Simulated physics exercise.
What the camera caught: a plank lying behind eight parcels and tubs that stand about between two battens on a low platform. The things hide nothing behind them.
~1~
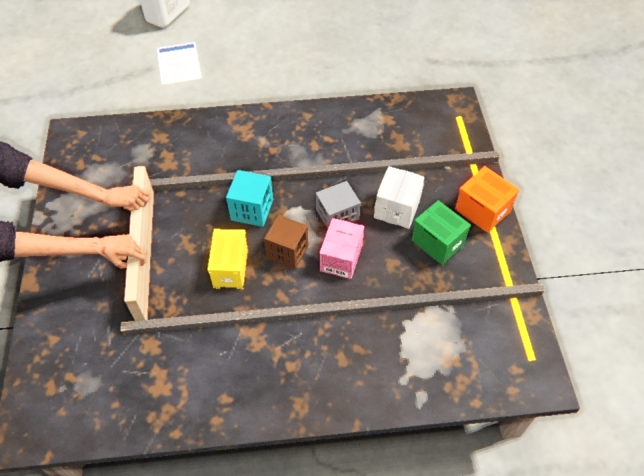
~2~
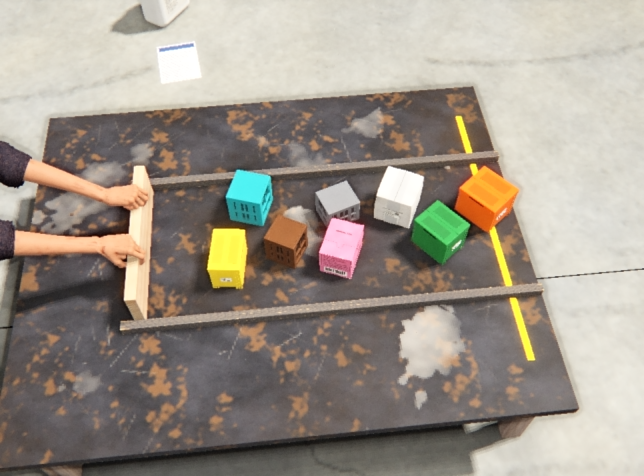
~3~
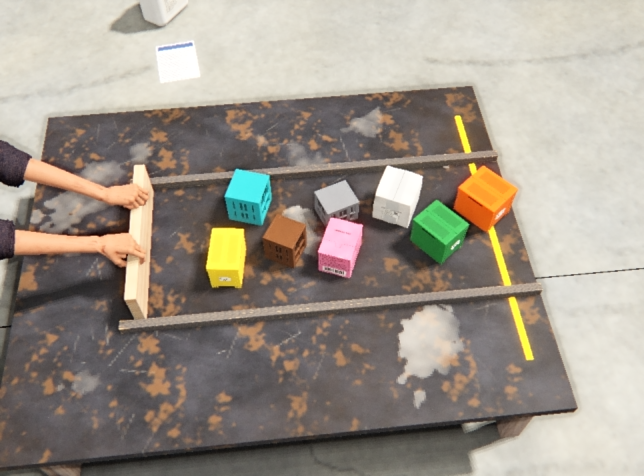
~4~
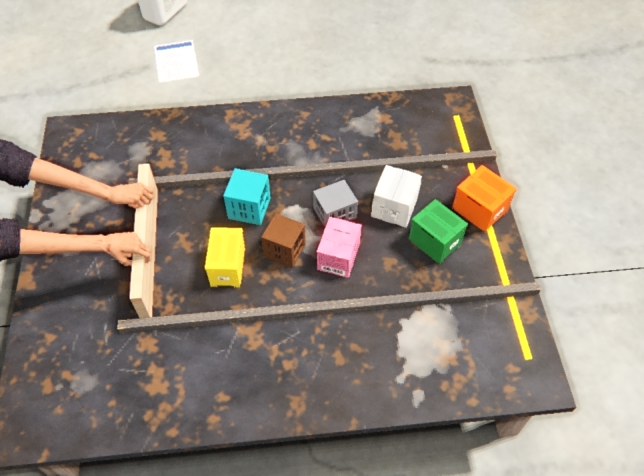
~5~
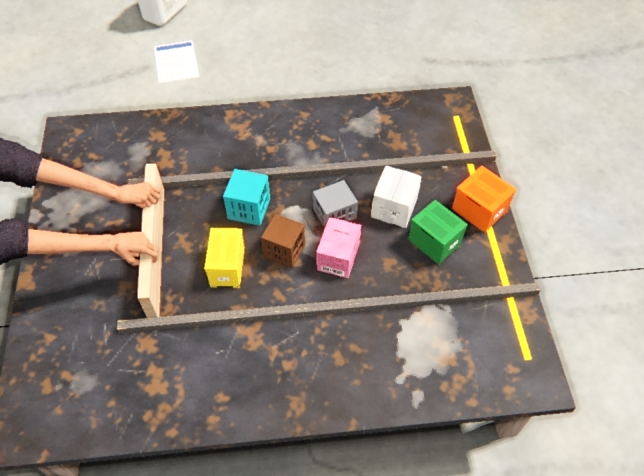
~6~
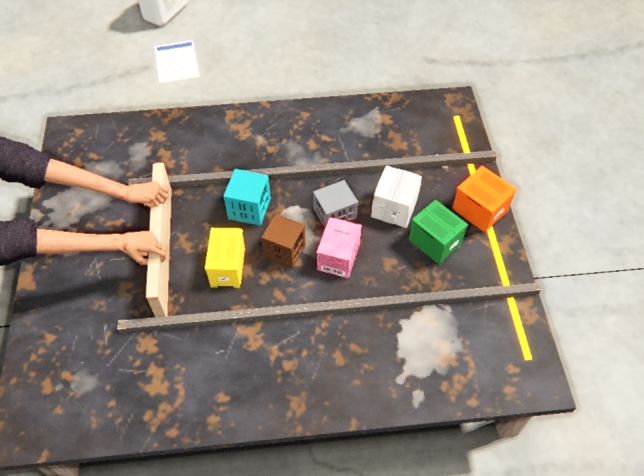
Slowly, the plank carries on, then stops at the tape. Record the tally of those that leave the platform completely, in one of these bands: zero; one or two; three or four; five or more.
Five at the least fall.
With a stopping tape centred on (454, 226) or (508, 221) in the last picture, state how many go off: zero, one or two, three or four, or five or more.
Taking them in turn, 3 or 4; five or more.
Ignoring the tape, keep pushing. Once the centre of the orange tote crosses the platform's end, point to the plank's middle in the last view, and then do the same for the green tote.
The middle is at (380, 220) when it's the orange tote, and at (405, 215) when it's the green tote.
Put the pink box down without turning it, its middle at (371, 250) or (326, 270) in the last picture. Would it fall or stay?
Place by place, it slips off; stays put.
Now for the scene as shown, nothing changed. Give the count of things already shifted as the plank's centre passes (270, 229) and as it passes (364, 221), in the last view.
Moved so far: 4, then 8.
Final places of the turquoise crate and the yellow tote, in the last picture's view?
In order, first (497, 173), then (512, 233).
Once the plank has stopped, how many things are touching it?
2 end up touching it.
Soon after, none off yet; orange tote at rest near (483, 200); green tote at rest near (437, 233); white parcel at rest near (396, 197).
After that, none off yet; orange tote moving near (486, 199); green tote displaced about its own width near (466, 232); white parcel displaced about its own width near (432, 197).
And then, one off so far; orange tote off the edge near (529, 233); green tote tilting well over near (548, 230); white parcel displaced well along near (511, 190).
In the end, the number that fall off is five or more; gone, brown crate, pink box, grey crate, white parcel, green tote and orange tote.
